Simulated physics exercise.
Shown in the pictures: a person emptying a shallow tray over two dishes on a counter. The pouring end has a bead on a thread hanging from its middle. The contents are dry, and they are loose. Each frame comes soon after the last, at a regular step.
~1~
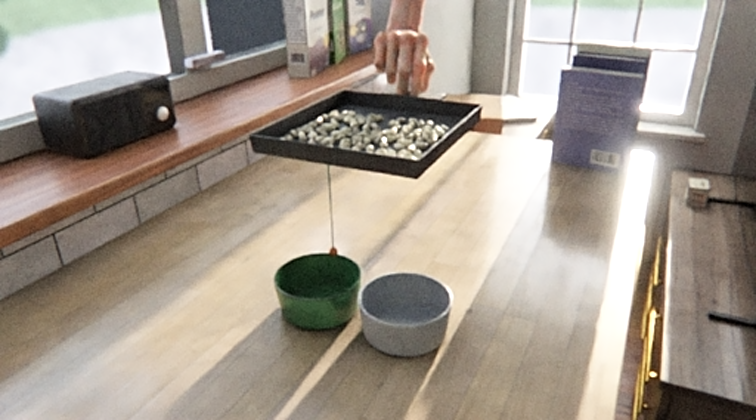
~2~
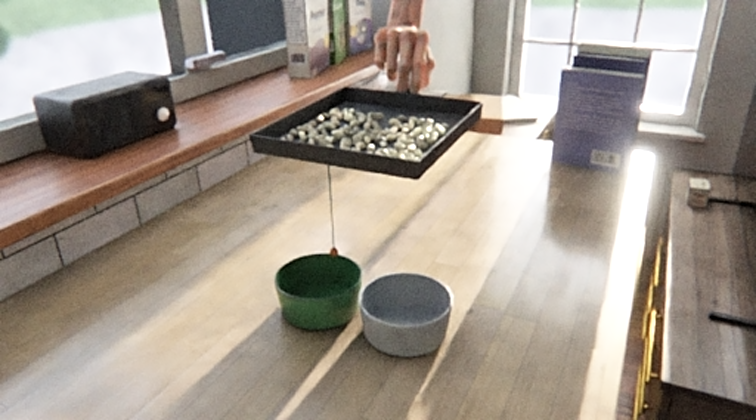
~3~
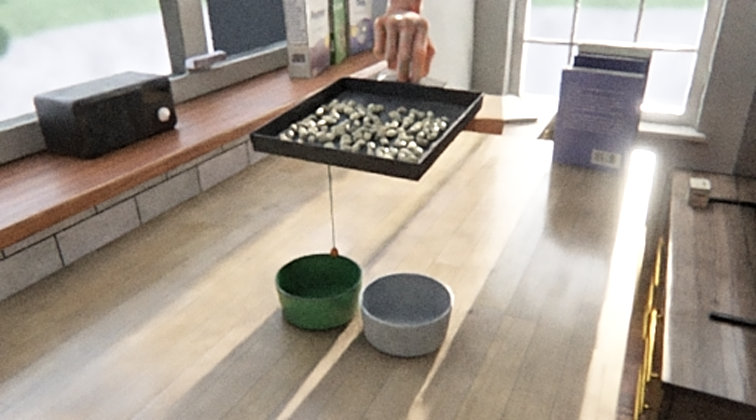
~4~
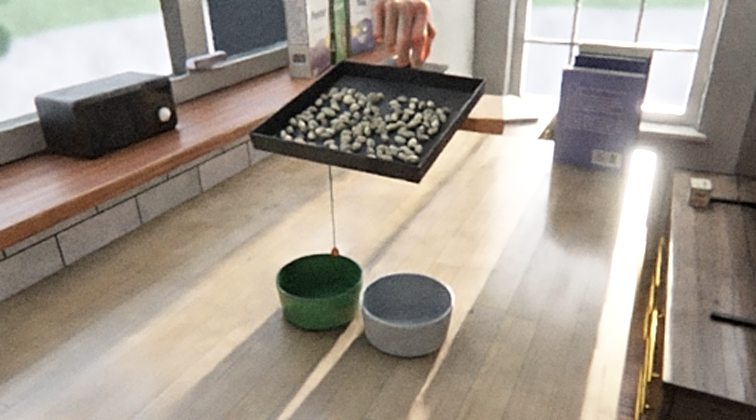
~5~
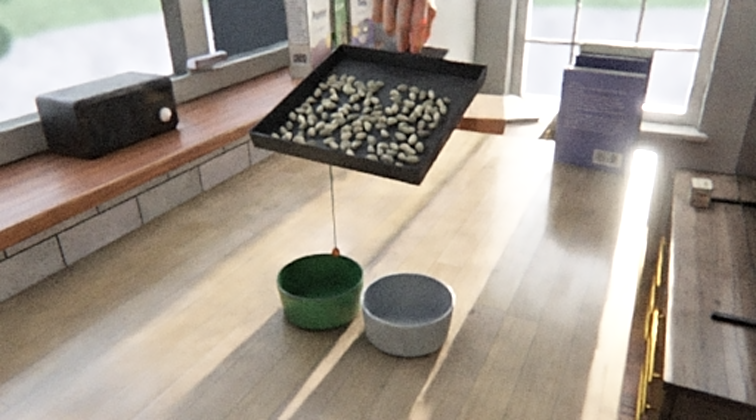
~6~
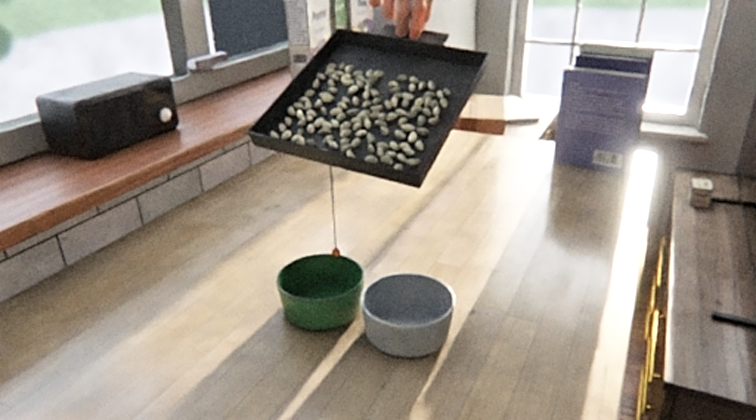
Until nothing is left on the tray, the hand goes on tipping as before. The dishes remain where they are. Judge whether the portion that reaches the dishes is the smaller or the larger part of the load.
It is the larger part.
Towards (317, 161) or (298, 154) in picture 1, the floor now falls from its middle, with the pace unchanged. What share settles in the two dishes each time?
In turn, 30 percent and then 20 percent.
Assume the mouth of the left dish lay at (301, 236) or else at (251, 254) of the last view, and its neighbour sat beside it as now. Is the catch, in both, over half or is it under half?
Earlier try a minority share, later try a minority share.
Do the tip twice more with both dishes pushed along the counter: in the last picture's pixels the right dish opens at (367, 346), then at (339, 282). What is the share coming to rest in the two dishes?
You'd get near 20 per cent and afterwards near 30 per cent.
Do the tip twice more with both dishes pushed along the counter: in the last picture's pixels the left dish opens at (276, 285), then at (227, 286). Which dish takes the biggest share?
Well, the first go goes to the rightmost dish, and the second to the rightmost dish.
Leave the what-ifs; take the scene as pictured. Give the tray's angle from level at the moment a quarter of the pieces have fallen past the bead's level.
My estimate is some 120 degrees.
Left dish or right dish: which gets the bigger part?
It is the dish on the right.
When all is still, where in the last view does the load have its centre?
I'd place the middle at about (367, 328).
Soon, tray tipped steeply; all on the tray.
A while on, tray tipped past a quarter turn; nearly all on the tray; a stray few outside both.
Towards the end, tray tipped past a quarter turn; about half in the right dish; about a quarter in the left dish; about a third outside both.
Finally, tray tipped past a quarter turn; about half in the right dish; about a quarter in the left dish; about a third outside both.
